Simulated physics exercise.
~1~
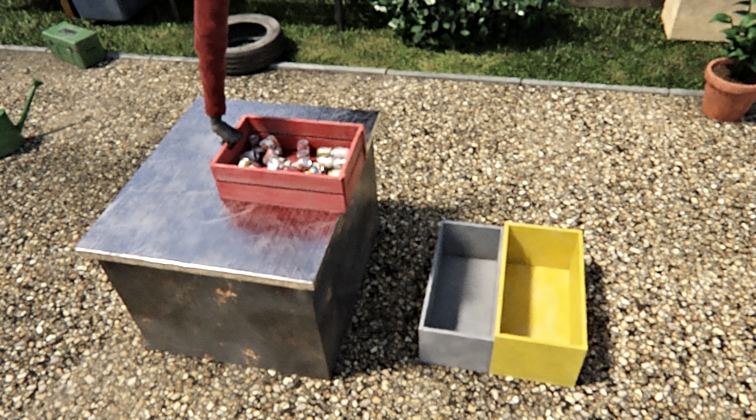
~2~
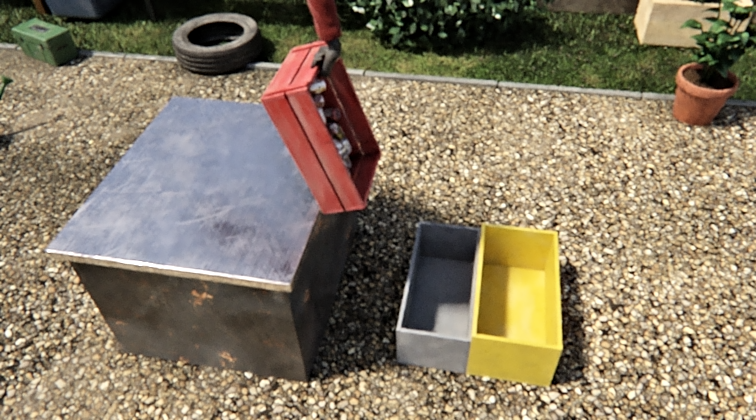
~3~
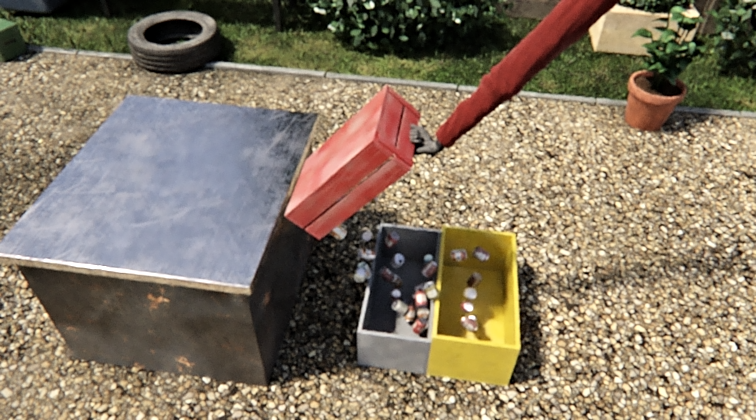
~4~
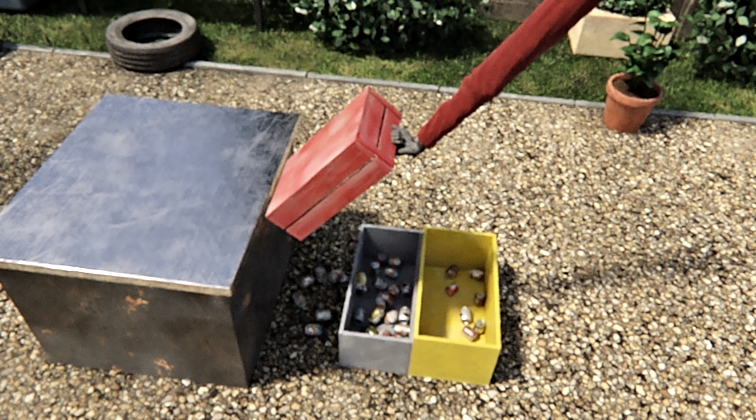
A red arm tips small cans from a red box into grey and yellow boxes, spilling some.
